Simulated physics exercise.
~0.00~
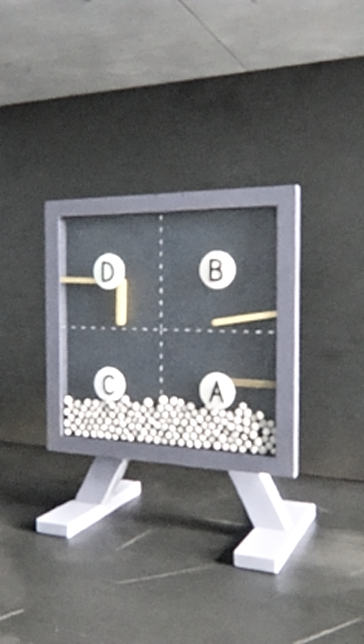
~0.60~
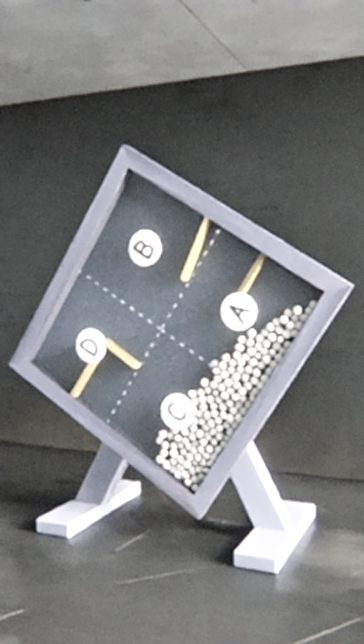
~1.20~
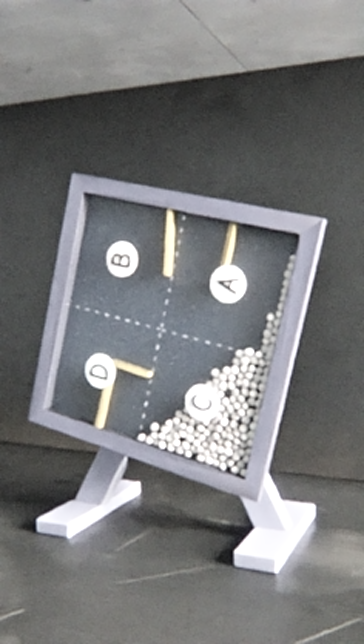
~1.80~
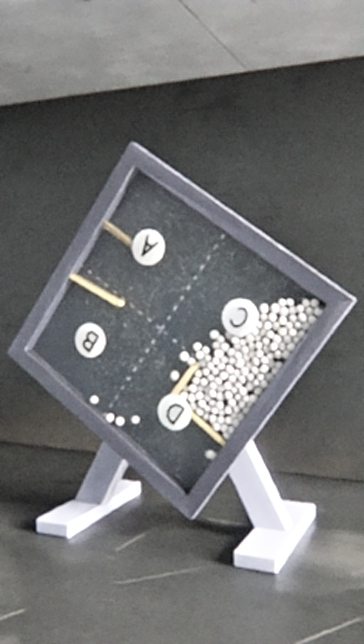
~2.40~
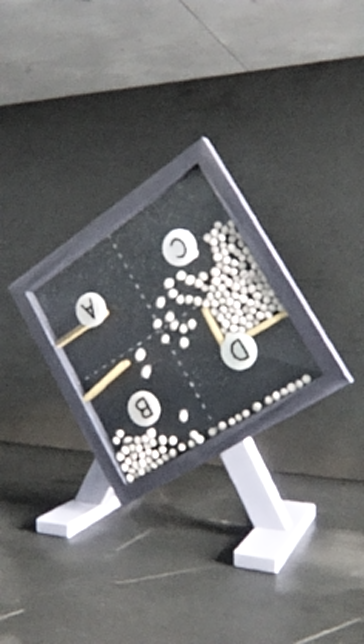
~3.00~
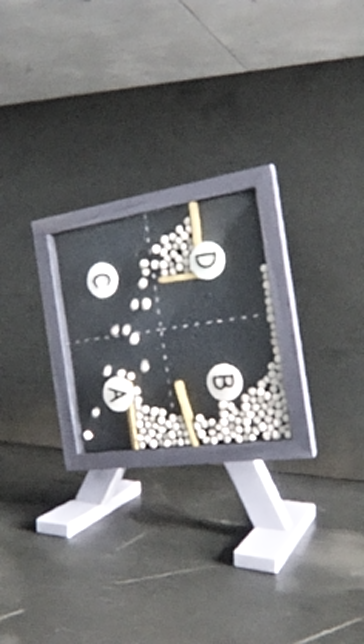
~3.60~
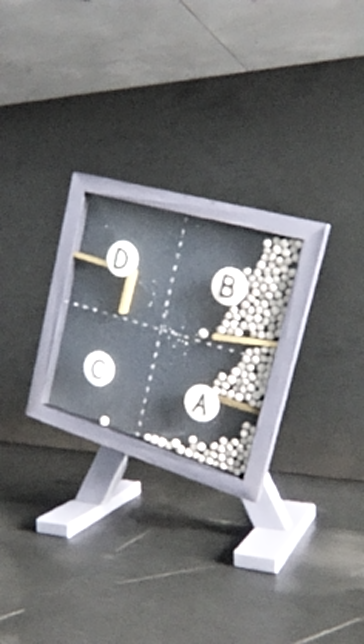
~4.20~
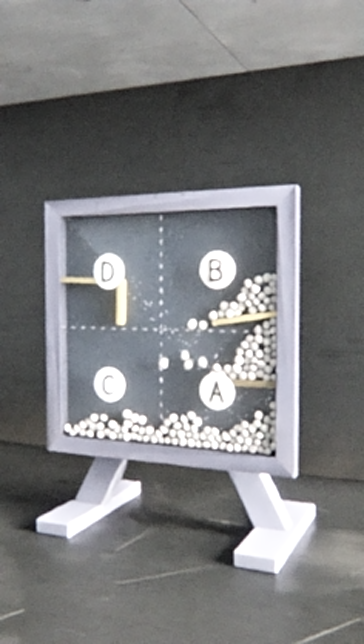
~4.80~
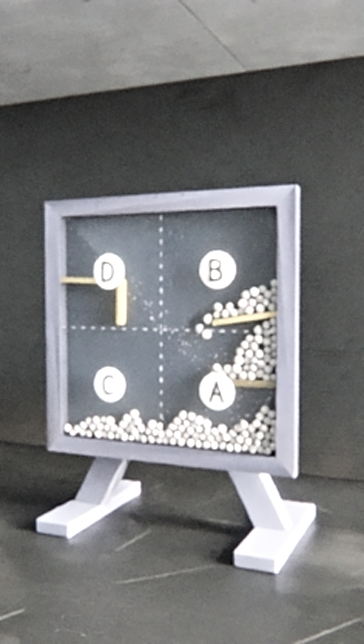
The footage shows a square, upright framed box of small white beads turning anticlockwise through a full circle on its stand, the beads tumbling past yellow ledges, until it rests upright with most beads in quarter A, some in B and C, and none in D.
